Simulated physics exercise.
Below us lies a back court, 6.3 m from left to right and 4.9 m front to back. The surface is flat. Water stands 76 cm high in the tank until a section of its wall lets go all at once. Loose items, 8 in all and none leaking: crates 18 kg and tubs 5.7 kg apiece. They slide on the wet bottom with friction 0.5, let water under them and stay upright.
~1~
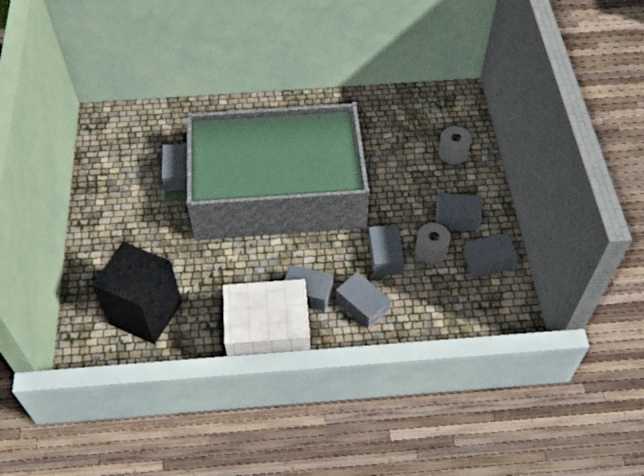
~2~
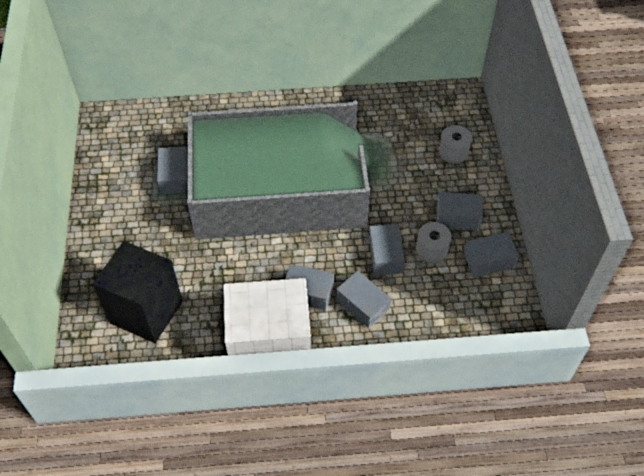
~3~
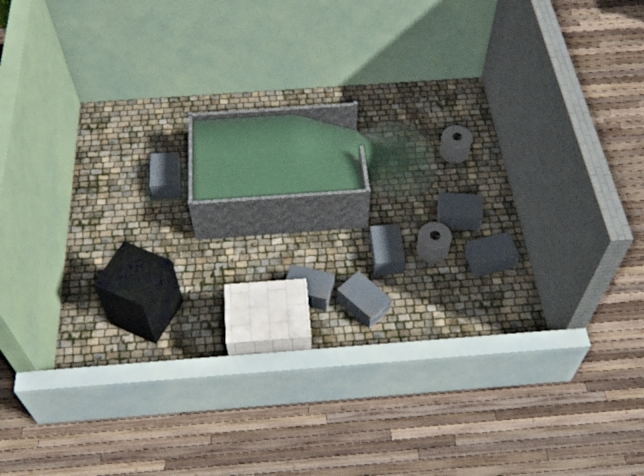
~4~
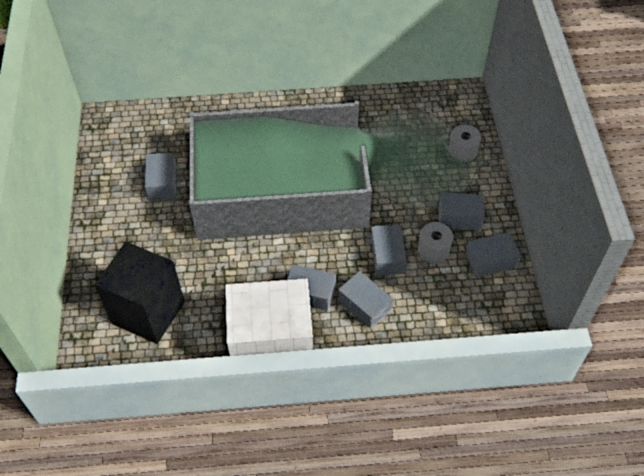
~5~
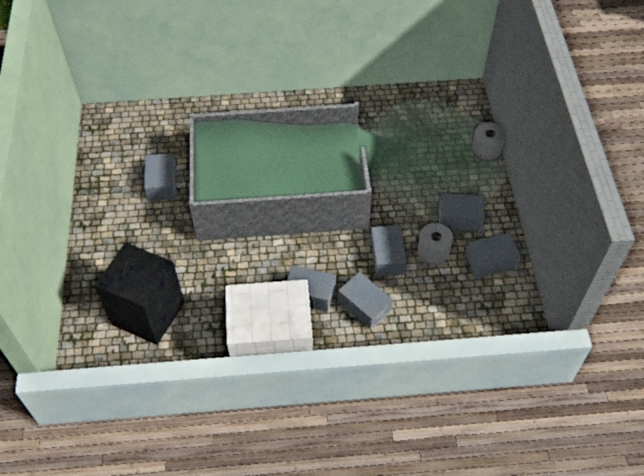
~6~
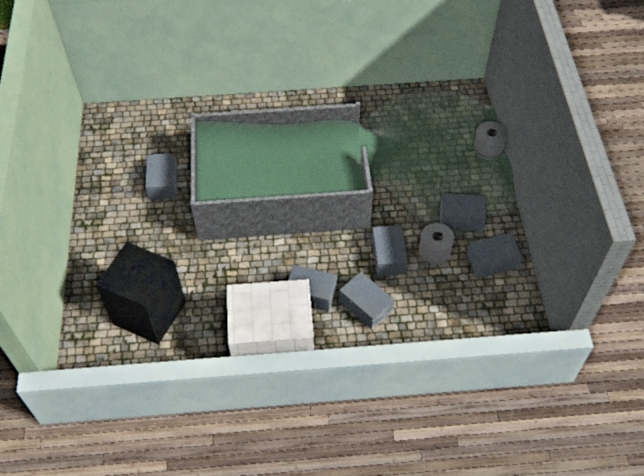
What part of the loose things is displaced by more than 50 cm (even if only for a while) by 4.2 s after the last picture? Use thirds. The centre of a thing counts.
That comes to from one to two thirds.
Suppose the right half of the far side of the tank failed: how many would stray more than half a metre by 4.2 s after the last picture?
In that case 4 of them.
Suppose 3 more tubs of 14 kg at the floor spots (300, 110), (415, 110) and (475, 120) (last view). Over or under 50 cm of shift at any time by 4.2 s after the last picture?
In turn: Over, over, past it.
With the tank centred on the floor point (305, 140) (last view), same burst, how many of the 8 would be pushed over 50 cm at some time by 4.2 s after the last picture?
Then 7.
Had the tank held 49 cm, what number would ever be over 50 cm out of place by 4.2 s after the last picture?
Then 4.
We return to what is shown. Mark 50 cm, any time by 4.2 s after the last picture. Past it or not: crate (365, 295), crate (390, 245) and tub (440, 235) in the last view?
In turn: Less, short of it, over.
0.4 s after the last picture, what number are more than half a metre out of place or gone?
By then 0.
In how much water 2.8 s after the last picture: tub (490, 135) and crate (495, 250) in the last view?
About 24 and 6 cm.
Then, 0.4 s after the last picture 0 of 8 are over 50 cm from their spots; 1 afloat.
Then, 1.5 s after the last picture 1 of 8 are over 50 cm from their spots; 1 afloat.
Then, 2.8 s after the last picture 3 of 8 are over 50 cm from their spots; 2 afloat.
Then, 4.2 s after the last picture 4 of 8 are over 50 cm from their spots, and 4 have been at some point; 5 afloat.
